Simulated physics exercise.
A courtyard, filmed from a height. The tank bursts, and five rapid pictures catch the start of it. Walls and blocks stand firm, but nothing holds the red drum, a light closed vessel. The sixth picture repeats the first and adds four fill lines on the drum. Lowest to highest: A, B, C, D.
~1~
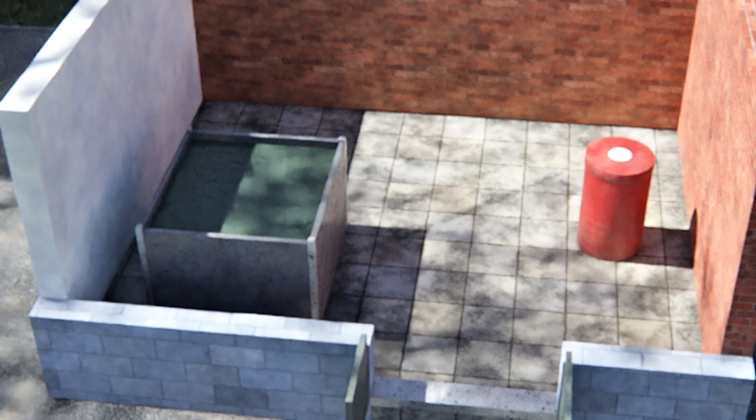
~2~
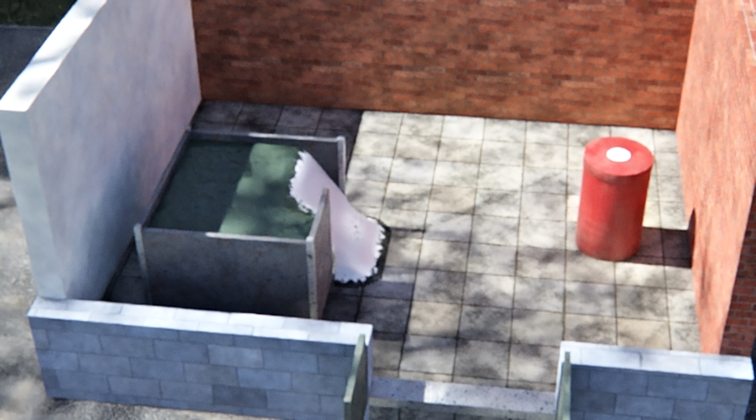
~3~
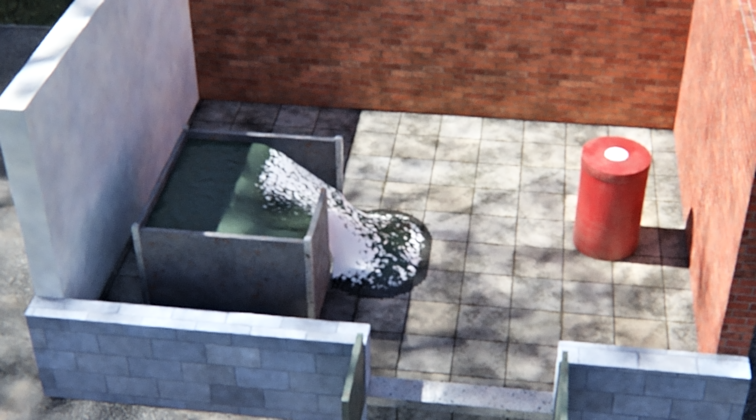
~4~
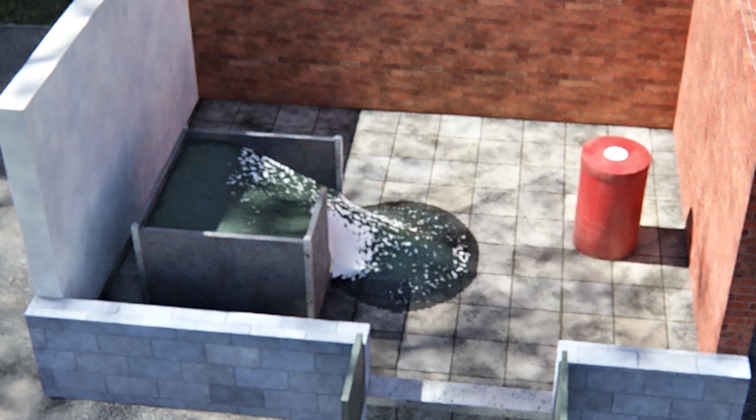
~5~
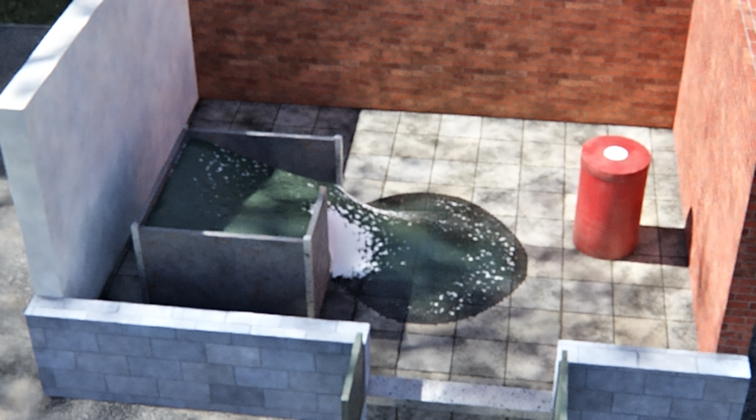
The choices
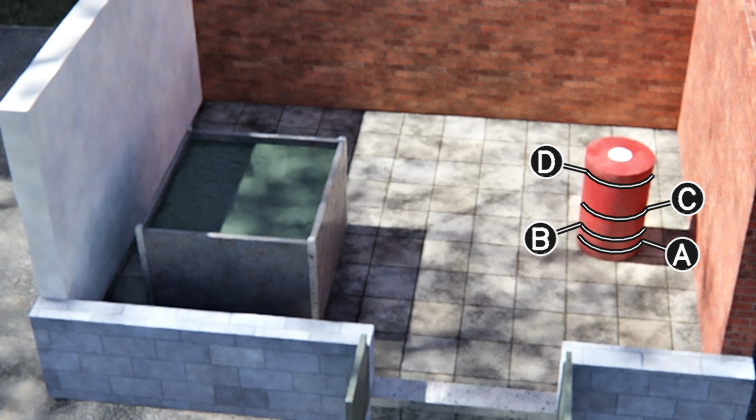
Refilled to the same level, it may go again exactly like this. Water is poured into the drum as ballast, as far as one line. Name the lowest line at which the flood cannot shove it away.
Take C.
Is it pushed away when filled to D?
No.
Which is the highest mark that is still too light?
B it is.
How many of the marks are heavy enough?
Two.
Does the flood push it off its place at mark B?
Yes.
In white, A at (611, 251); B at (612, 239); C at (615, 219); D at (619, 186); from the bottom up A, B, C, D.
With A, it is pushed about twice its own width away.
With B, it is pushed about half its own width away.
With C, it does not move.
With D, it does not move.
